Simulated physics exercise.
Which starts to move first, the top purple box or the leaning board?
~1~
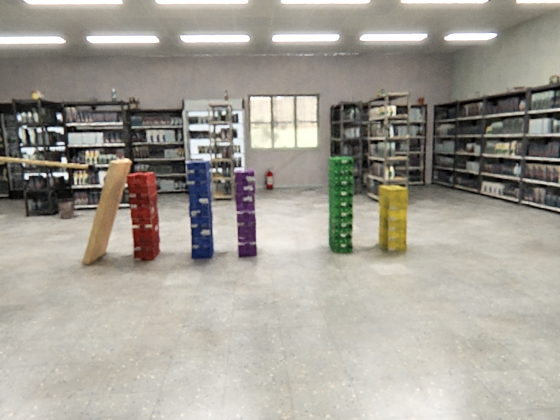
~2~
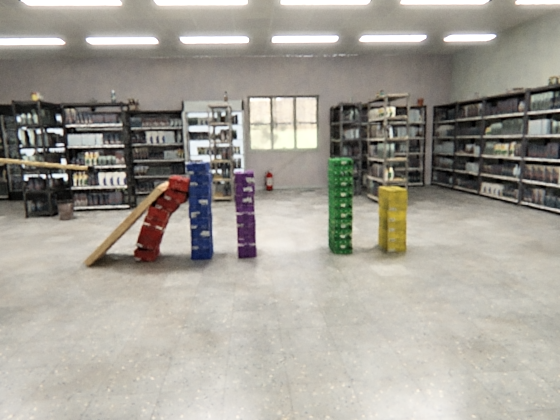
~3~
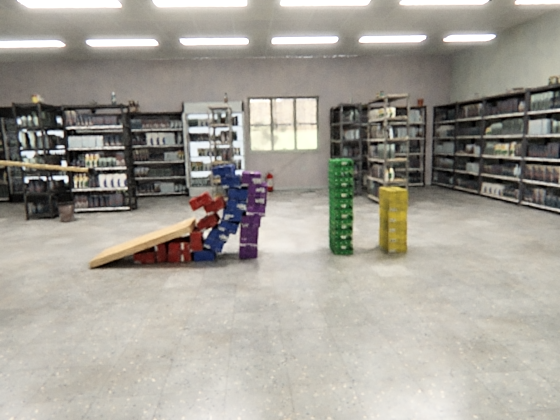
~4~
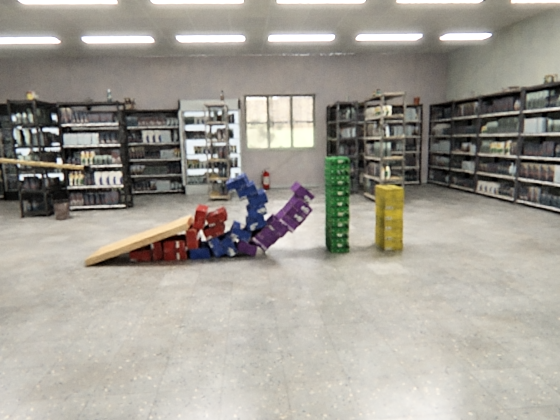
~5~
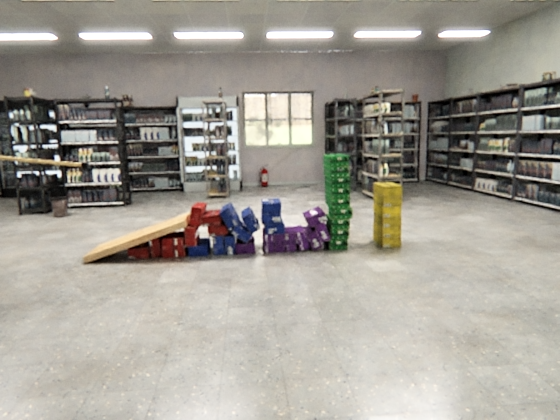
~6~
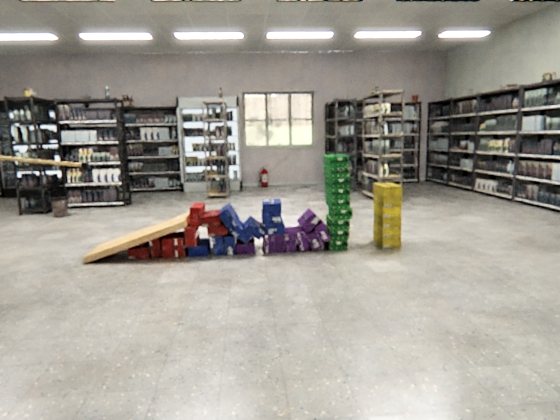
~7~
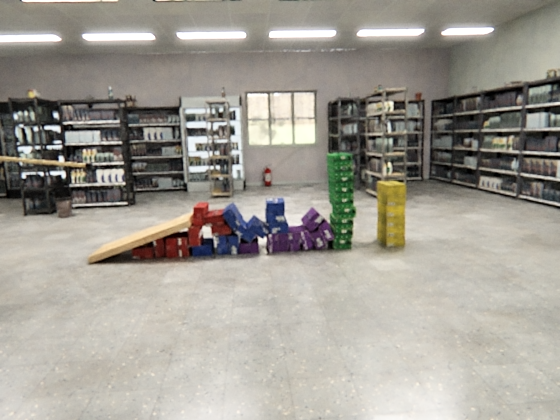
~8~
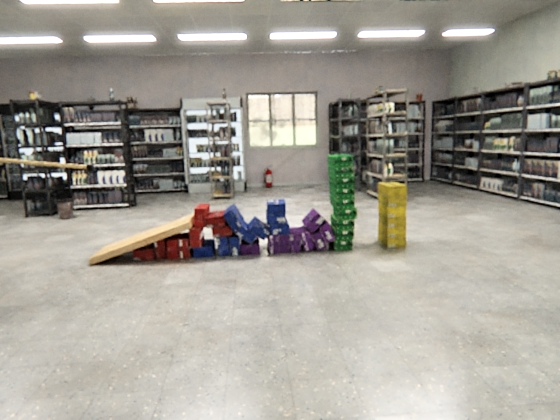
The board starts to move first. The top purple box only goes later, once the red and blue piles have been pushed over towards it.
